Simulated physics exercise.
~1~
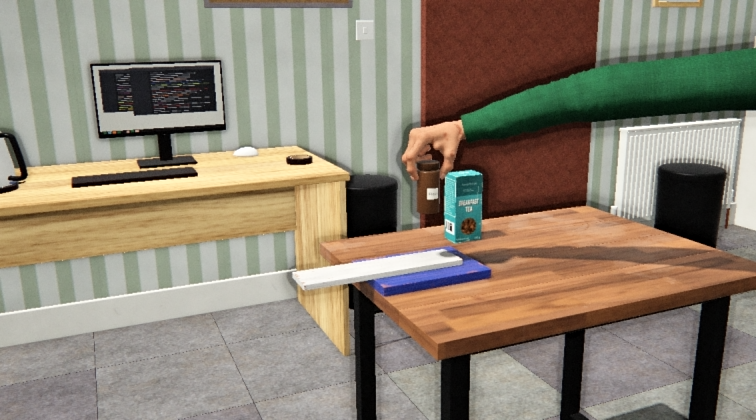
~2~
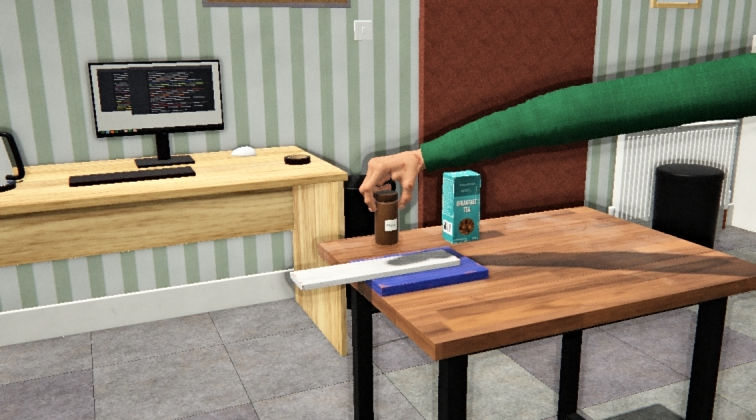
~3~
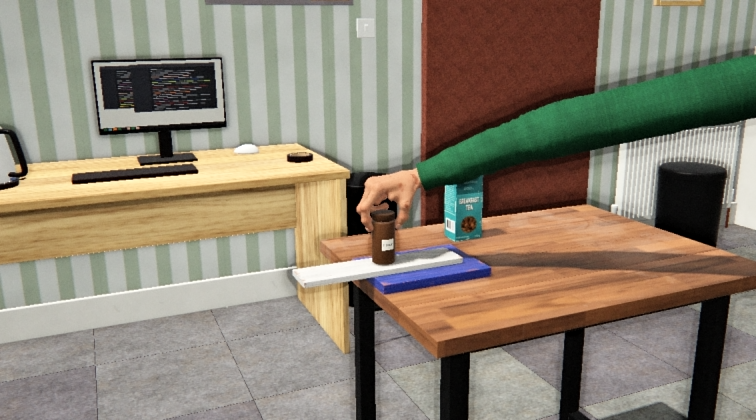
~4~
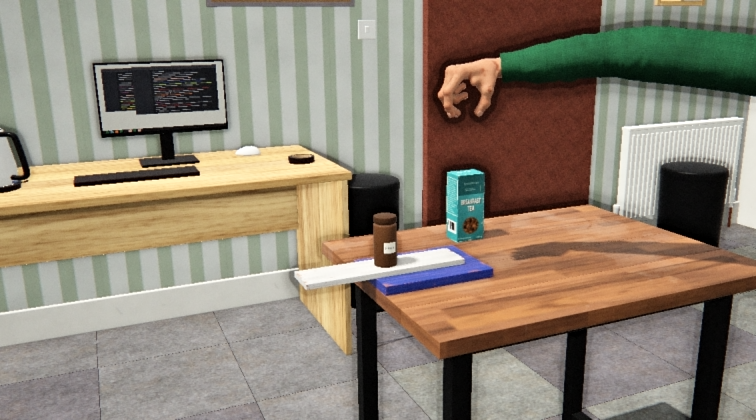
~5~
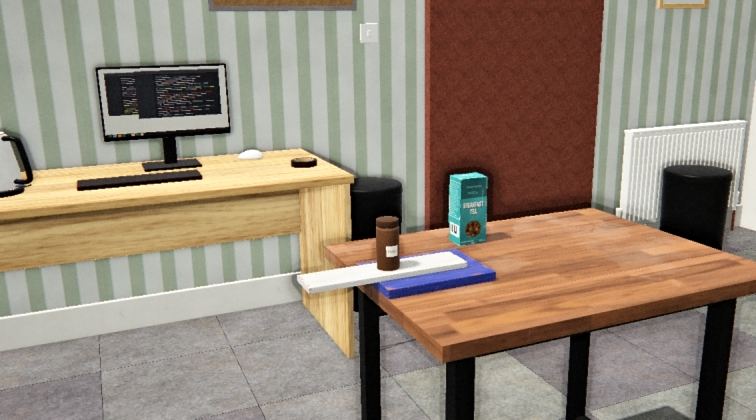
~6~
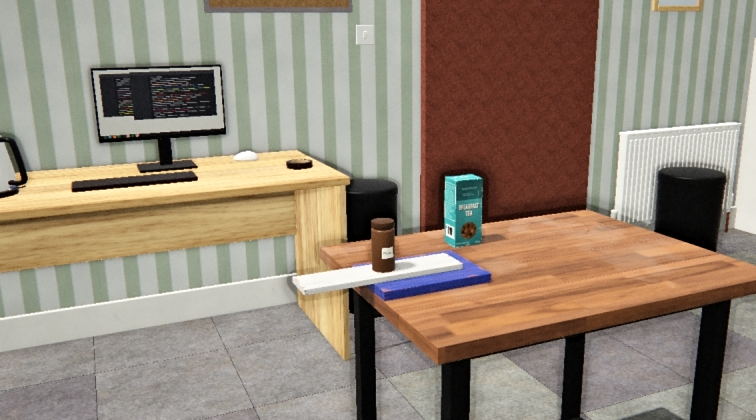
In a room with striped wallpaper, a white plank lies partly across a blue slab on a wooden table, its left end jutting past the table's edge. A hand in a green sleeve reaches in from the right, holding a brown shaker beside a turquoise carton. The hand carries the shaker left and down, then lowers it upright onto the plank. It lets go, lifts away to the right and leaves the view. The shaker stays standing, the plank holds in its place, and the slab and carton remain where they were.
